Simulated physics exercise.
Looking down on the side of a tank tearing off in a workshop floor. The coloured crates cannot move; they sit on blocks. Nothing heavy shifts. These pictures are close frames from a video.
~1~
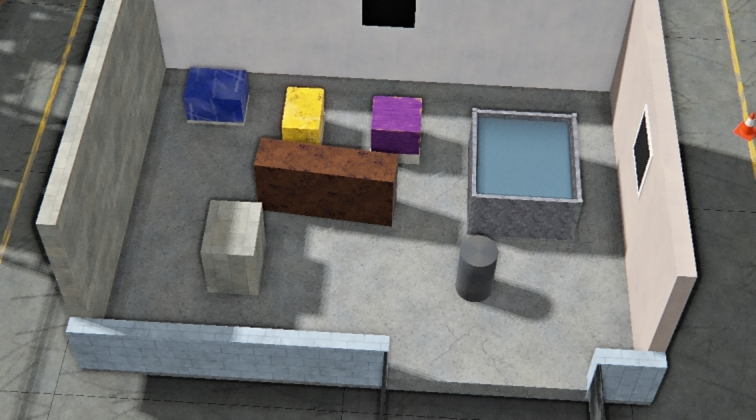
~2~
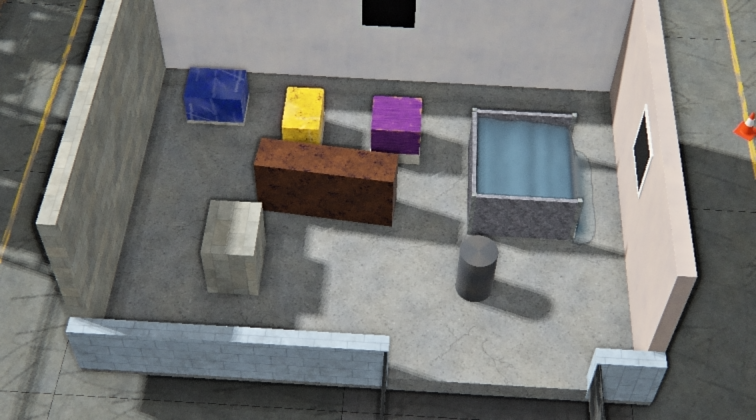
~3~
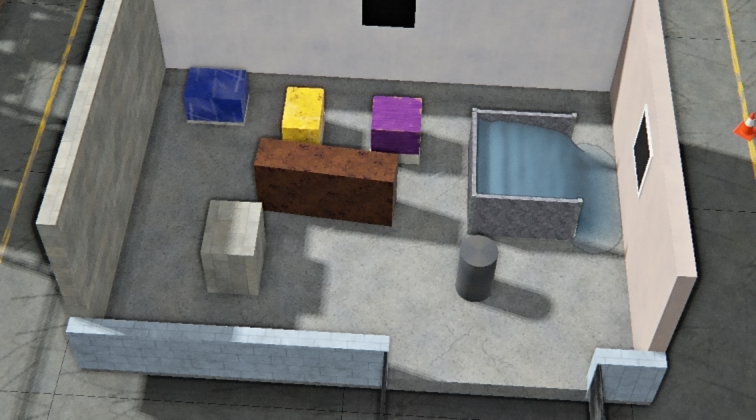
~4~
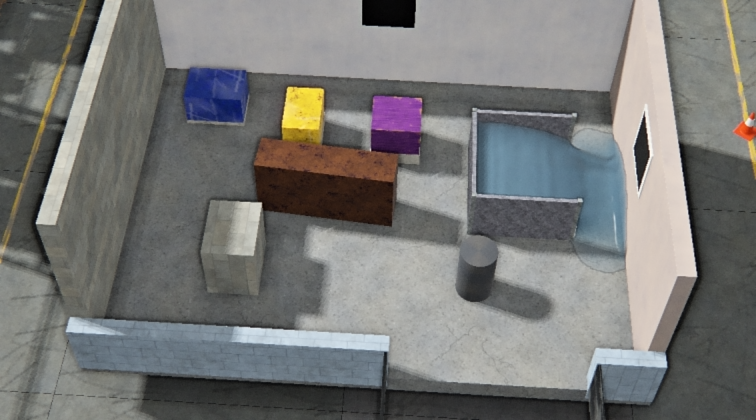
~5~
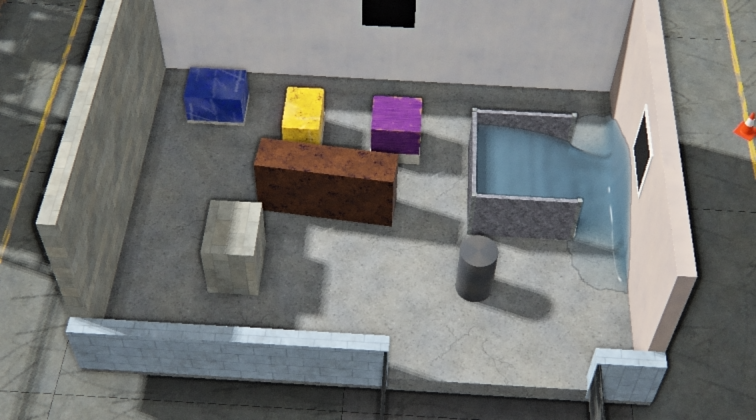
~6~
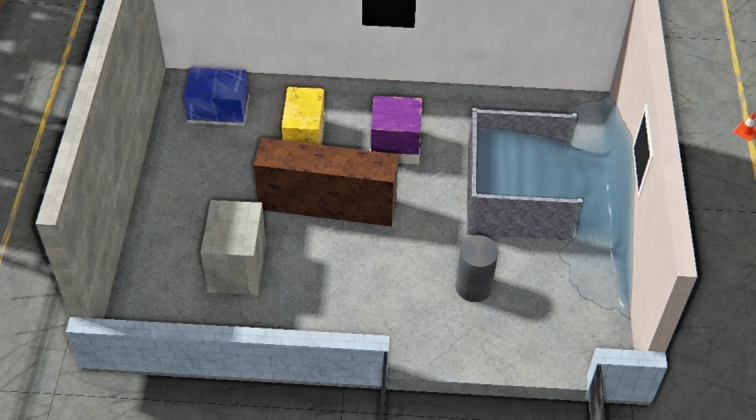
A square, open tank of water stood still in a walled workshop with blocks and a gray cylinder, then its right side opened and water poured out, spreading along the right wall.
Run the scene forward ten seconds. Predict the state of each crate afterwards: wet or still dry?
The yellow crate is going to stay free of water, the blue crate is going to get water on it, the purple crate is going to stay free of water.
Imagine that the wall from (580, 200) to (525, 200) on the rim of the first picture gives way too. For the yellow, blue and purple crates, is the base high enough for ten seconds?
Yellow: Clear, blue: Clear, purple: Clear.
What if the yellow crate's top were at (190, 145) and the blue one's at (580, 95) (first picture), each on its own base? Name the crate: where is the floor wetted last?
The one in yellow comes last.
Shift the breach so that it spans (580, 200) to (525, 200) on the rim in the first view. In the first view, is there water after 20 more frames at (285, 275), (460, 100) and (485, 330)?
In sequence: Untouched, untouched, inundated.
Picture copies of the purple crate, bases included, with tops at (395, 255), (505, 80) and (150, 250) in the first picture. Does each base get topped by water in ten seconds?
In order, the crates: One stays clear, two gets flooded, three stays clear.
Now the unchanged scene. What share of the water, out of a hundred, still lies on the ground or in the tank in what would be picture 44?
I make it around 76 per cent.
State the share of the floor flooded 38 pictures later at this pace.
Near 75 in a hundred.
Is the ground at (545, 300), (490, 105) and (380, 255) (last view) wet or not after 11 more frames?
First inundated, second inundated, third spared.
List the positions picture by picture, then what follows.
The first picture shows the open tank at (525, 158) is whole and still.
In the second picture, water pours out at (569, 182) and has run to a hidden place.
In the third picture, the front is at (600, 152), out from the gap at (569, 185).
In the fourth picture, water pours out at (568, 186) and has run to (613, 139).
In the fifth picture, water pours out at (568, 187) and has run to (611, 117).
In the sixth picture, the front is at (610, 99), out from the gap at (568, 188).
A moment on, water covers 20 % of the floor; the yellow crate not reached, the blue crate not reached, the purple crate not reached.
Next, water covers 30 % of the floor; the yellow crate not reached, the blue crate not reached, the purple crate water round its plinth.
Then, water covers 45 % of the floor; the yellow crate water round its plinth, the blue crate water round its plinth, the purple crate water round its plinth.
Later, water covers 75 % of the floor; the yellow crate water round its plinth, the blue crate water round its plinth, the purple crate water round its plinth.
In the end, water covers 100 % of the floor; the yellow crate stayed above the water, the blue crate was topped, the purple crate stayed above the water.
